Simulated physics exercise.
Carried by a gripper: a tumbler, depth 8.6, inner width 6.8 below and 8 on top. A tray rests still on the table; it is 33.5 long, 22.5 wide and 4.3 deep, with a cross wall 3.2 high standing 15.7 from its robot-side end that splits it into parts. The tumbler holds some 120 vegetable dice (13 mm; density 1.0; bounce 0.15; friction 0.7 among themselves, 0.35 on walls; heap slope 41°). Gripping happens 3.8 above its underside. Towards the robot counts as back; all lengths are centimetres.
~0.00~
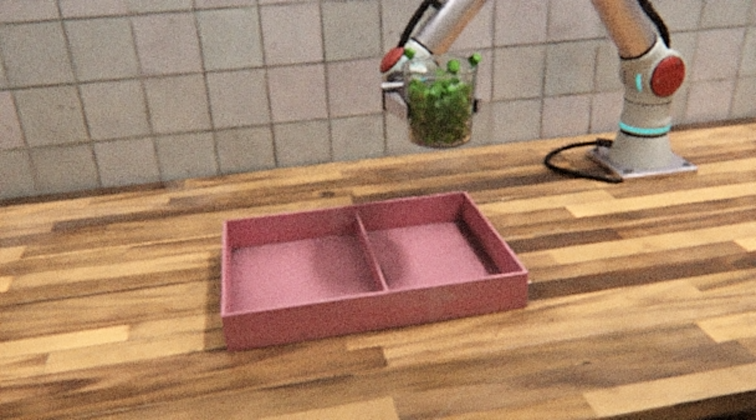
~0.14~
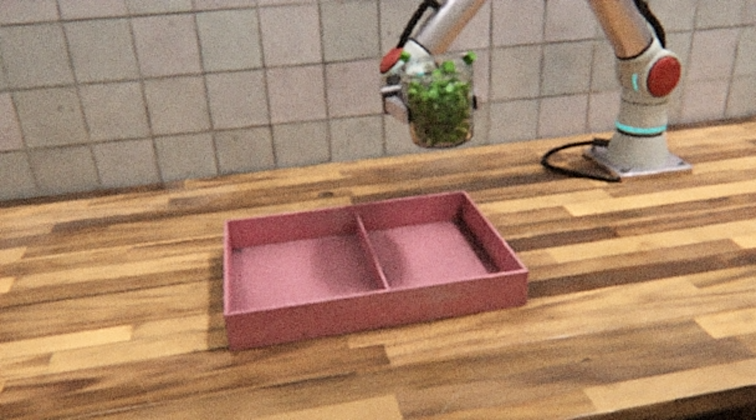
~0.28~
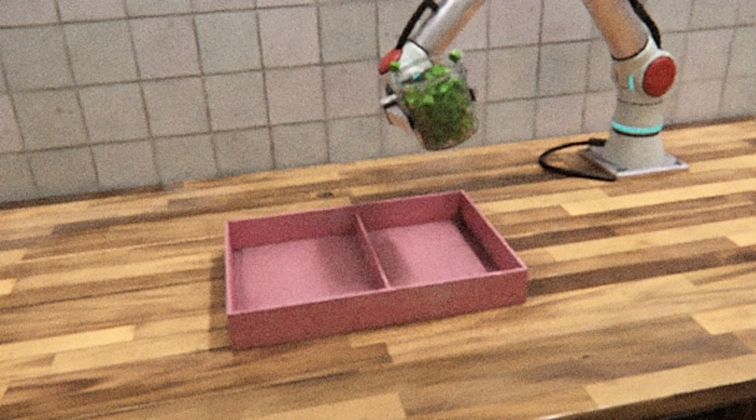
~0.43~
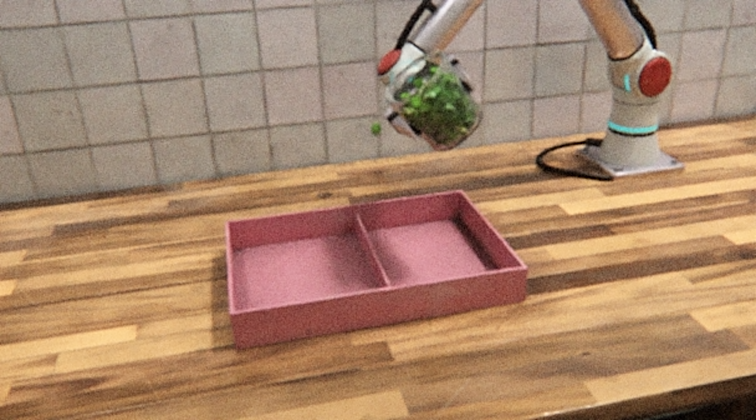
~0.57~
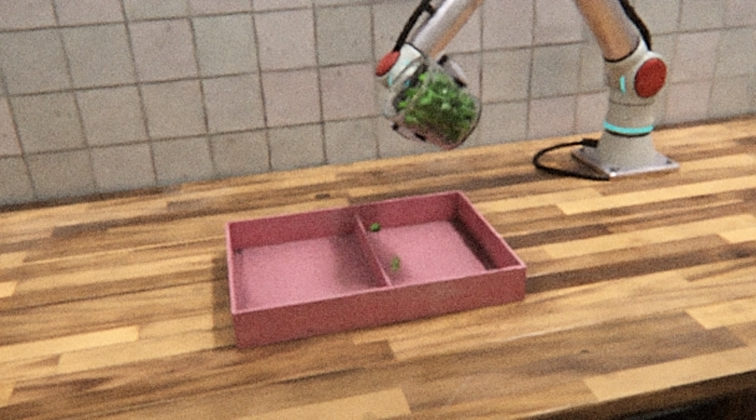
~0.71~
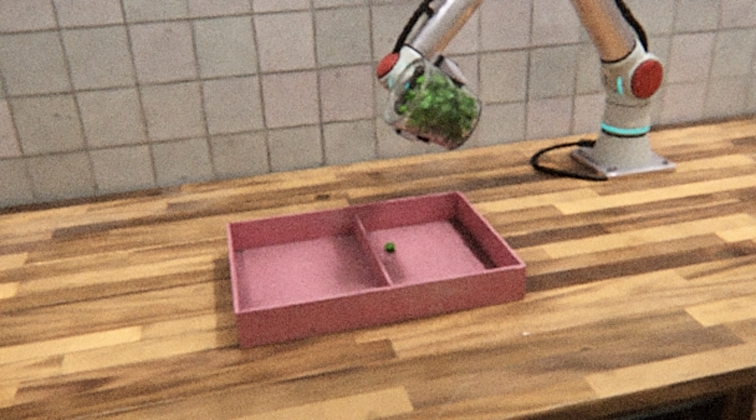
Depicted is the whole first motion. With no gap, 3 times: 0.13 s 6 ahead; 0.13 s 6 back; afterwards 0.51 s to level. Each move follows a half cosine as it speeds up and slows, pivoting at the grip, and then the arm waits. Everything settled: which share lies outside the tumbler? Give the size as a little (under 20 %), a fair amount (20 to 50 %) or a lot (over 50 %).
A fair amount.
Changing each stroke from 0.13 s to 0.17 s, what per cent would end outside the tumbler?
That change gives some 10 percent.
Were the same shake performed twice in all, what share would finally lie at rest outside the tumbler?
Near 25 per cent.
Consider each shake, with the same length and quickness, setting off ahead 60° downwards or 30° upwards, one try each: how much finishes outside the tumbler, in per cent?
First try some 5 %, second try some 70 %.
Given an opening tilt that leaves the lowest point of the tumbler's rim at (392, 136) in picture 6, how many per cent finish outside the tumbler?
Close to 90 in a hundred.
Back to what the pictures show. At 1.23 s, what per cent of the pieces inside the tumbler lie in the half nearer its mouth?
Close to 45 in a hundred.
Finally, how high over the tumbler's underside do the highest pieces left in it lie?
Around 7.5 centimetres above the underside.
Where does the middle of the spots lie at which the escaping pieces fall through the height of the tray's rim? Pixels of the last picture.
(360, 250).
By 1.23 s, tilted 57° forward, highest piece 23 above the table; 89 in the tumbler, 17 in the far-side part, 6 in the robot-side part, 7 in flight or on a rim.
By 1.74 s, tilted 29° forward, highest piece 24 above the table; 76 in the tumbler, 28 in the far-side part, 15 in the robot-side part.
By 2.20 s, level, highest piece 25 above the table; 76 in the tumbler, 28 in the far-side part, 15 in the robot-side part.
By 3.25 s, level, highest piece 25 above the table; 76 in the tumbler, 28 in the far-side part, 15 in the robot-side part.
Final count, 76 in the tumbler, 28 in the far-side part, 15 in the robot-side part. That is 36 % outside the tumbler.
